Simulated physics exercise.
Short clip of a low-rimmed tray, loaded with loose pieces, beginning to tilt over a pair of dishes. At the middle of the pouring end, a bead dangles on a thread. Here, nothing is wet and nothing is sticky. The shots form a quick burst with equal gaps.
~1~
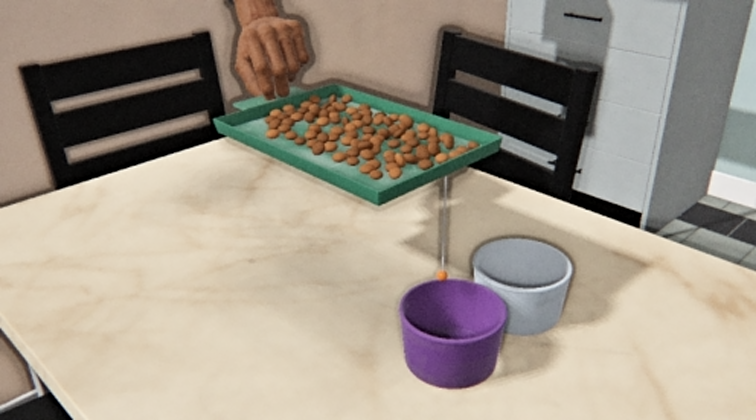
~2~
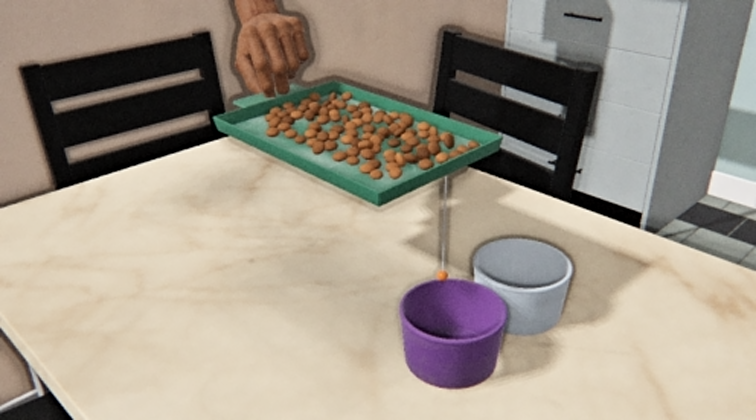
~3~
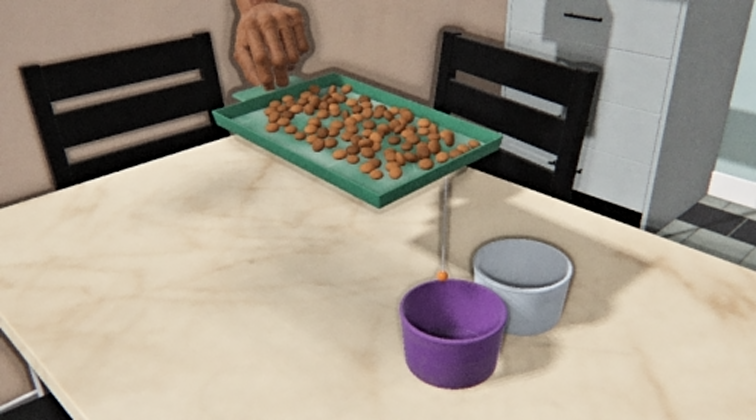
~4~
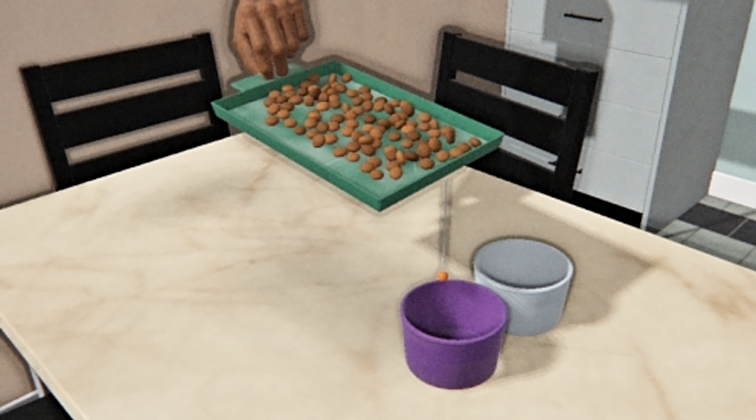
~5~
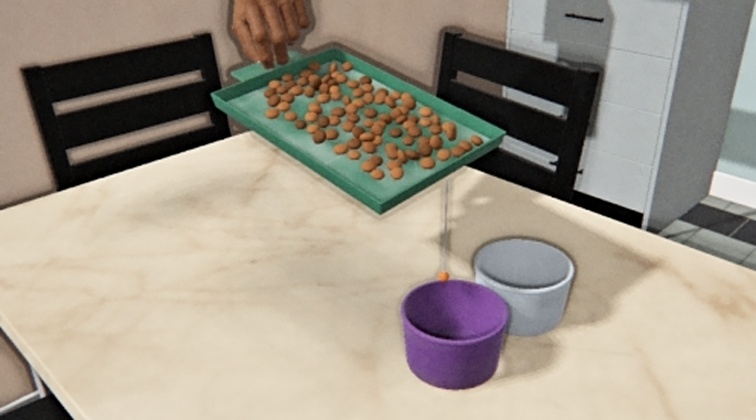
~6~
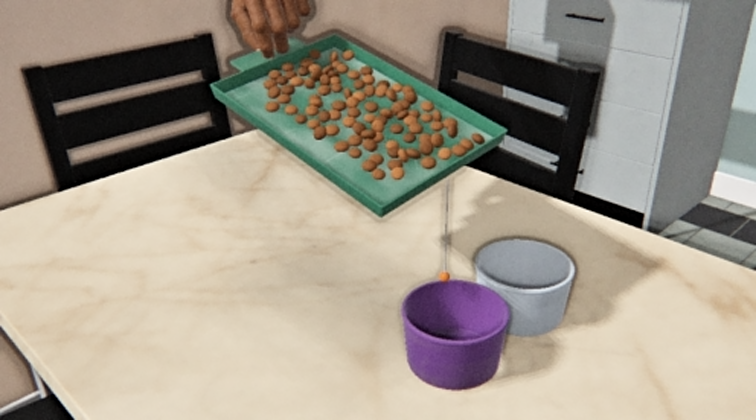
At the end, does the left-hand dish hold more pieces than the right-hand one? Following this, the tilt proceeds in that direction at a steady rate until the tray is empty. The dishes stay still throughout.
Yes.
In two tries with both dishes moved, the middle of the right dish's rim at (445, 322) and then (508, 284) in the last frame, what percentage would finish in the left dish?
You'd get near 10 per cent and afterwards near 70 per cent.
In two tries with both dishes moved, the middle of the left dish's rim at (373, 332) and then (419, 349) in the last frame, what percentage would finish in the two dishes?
Roughly 80 % and then 80 %.
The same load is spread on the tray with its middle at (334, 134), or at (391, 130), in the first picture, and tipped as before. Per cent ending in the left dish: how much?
Close to 20 in a hundred, then close to 20 in a hundred.
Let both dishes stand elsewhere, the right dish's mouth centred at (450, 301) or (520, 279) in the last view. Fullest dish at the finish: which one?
Well, the first try goes to the leftward dish and the second to the leftward dish.
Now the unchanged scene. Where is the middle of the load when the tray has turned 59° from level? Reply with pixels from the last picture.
Close to (389, 159).
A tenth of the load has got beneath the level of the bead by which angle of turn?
Angle: Close to 70°.
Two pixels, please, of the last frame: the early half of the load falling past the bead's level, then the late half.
The opening part goes through (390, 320); what follows goes through (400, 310).
Soon after the last picture, tray tipped steeply; nearly all on the tray; a stray few in the air.
A little later, tray tipped right over; about a quarter on the tray; a small part in the left dish; about half outside both; a small part in the air.
Later still, tray tipped past a quarter turn; about a quarter in the left dish; most outside both.
At rest, tray tipped past a quarter turn; about a quarter in the left dish; none in the right dish; most outside both.
